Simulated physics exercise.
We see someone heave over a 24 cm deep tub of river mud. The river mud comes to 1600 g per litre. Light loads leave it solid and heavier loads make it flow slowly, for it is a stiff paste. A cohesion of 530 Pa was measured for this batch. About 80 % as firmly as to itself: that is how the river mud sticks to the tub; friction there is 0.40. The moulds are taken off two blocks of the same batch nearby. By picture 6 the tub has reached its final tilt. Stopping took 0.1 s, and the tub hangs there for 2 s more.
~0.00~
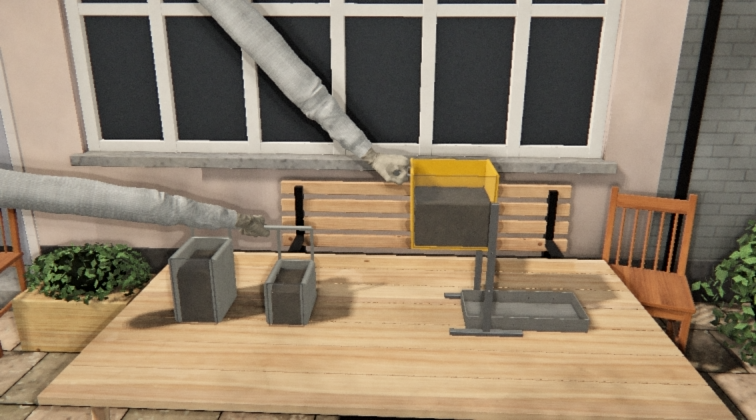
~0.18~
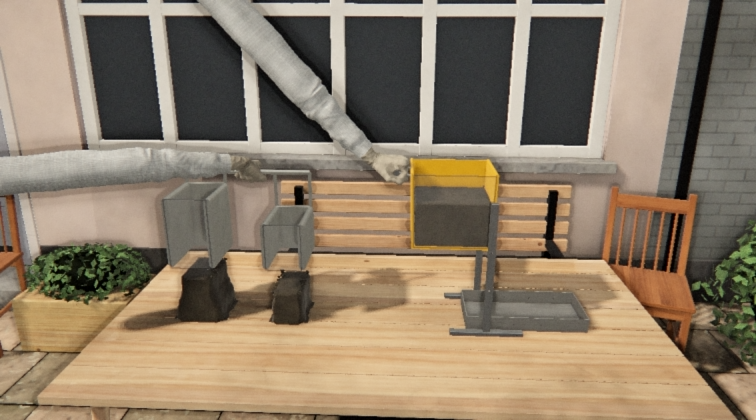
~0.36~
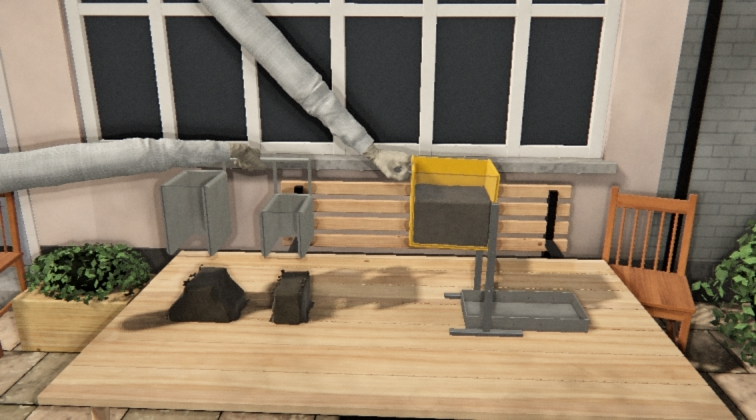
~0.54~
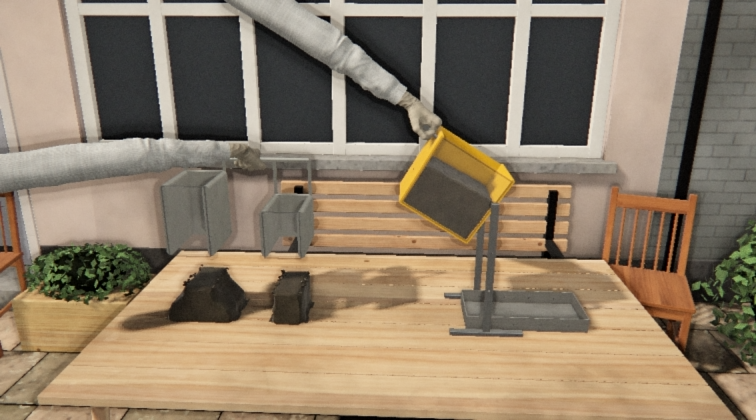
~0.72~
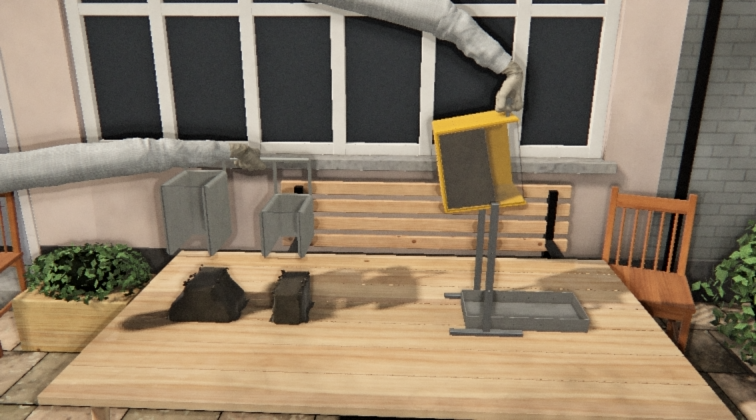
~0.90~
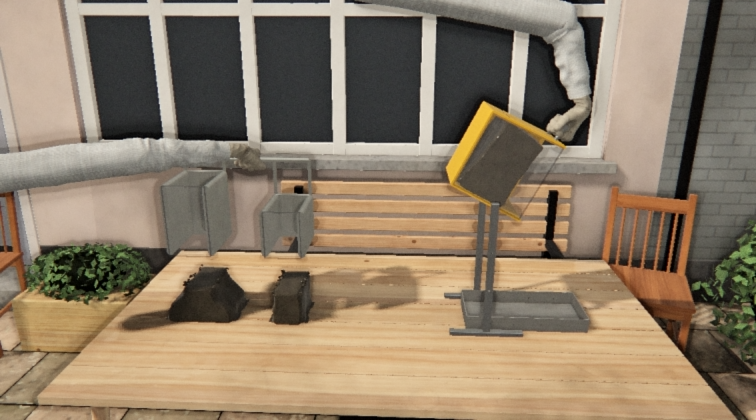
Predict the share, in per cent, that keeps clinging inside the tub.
I would say roughly 0 percent.
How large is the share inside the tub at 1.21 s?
Near 7 %.
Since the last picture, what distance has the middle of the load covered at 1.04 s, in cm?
It has moved close to 13 cm.
By 1.04 s, the tub is at 116 degrees and holds 57 %.
By 1.21 s, the tub is at 116 degrees and holds 7 %.
By 1.38 s, the tub is at 116 degrees and holds 0 %.
By 1.55 s, the tub is at 116 degrees and holds 0 %.
By 2.90 s, at the end, the tub is at 116 degrees and holds 0 %.
